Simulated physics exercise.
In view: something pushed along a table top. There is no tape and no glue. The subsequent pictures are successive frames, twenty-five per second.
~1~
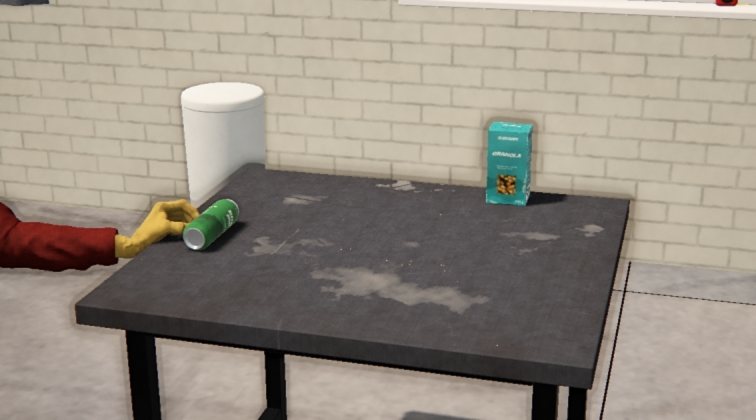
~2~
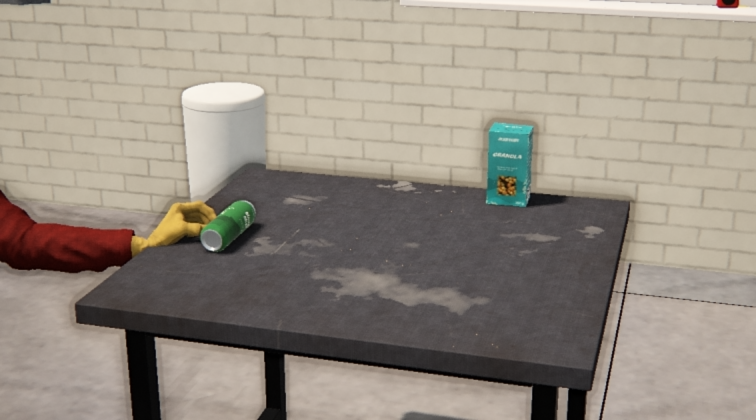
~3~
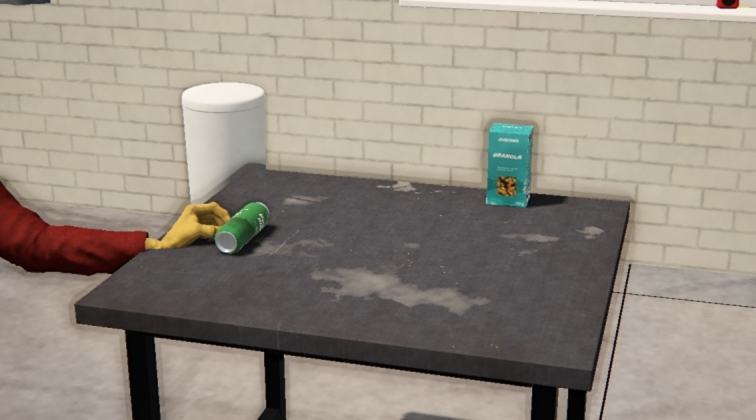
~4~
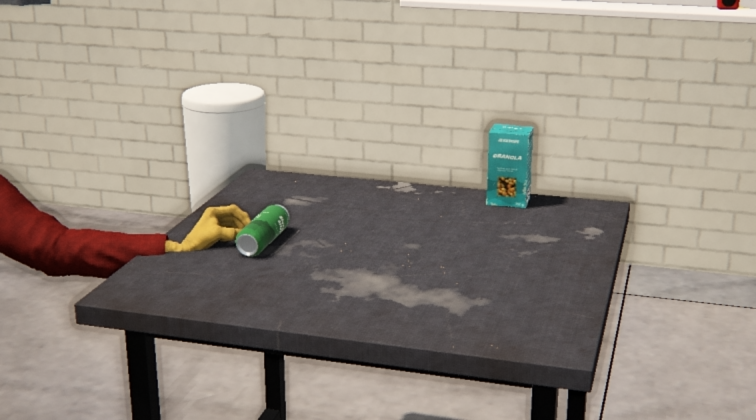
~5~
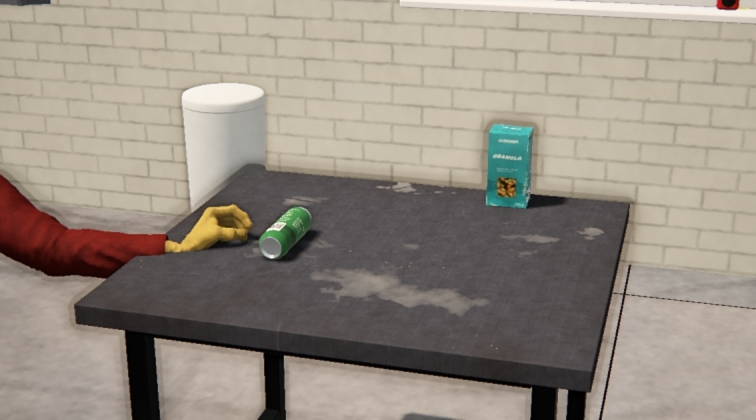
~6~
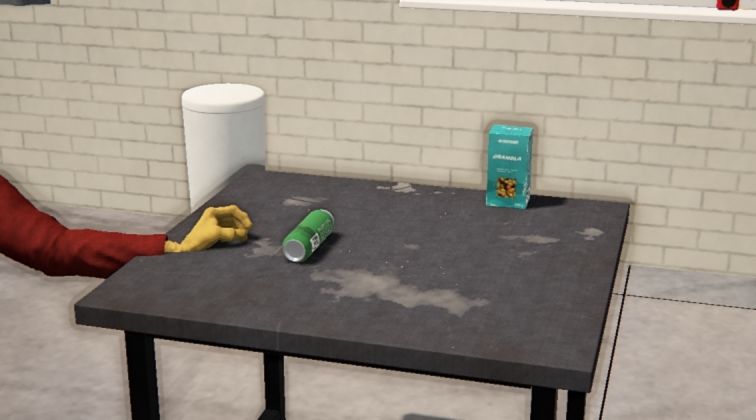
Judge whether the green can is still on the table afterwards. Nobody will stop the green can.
It is no longer on the table.
Then, 0.20 s past the last view, green can displaced well along near (420, 247).
Then, 0.50 s past the last view, green can displaced well along near (572, 263).
Then, 0.70 s past the last view, green can now off the table.
Then, 1.00 s past the last view, things are still on the move.
Finally, off the table, green can.
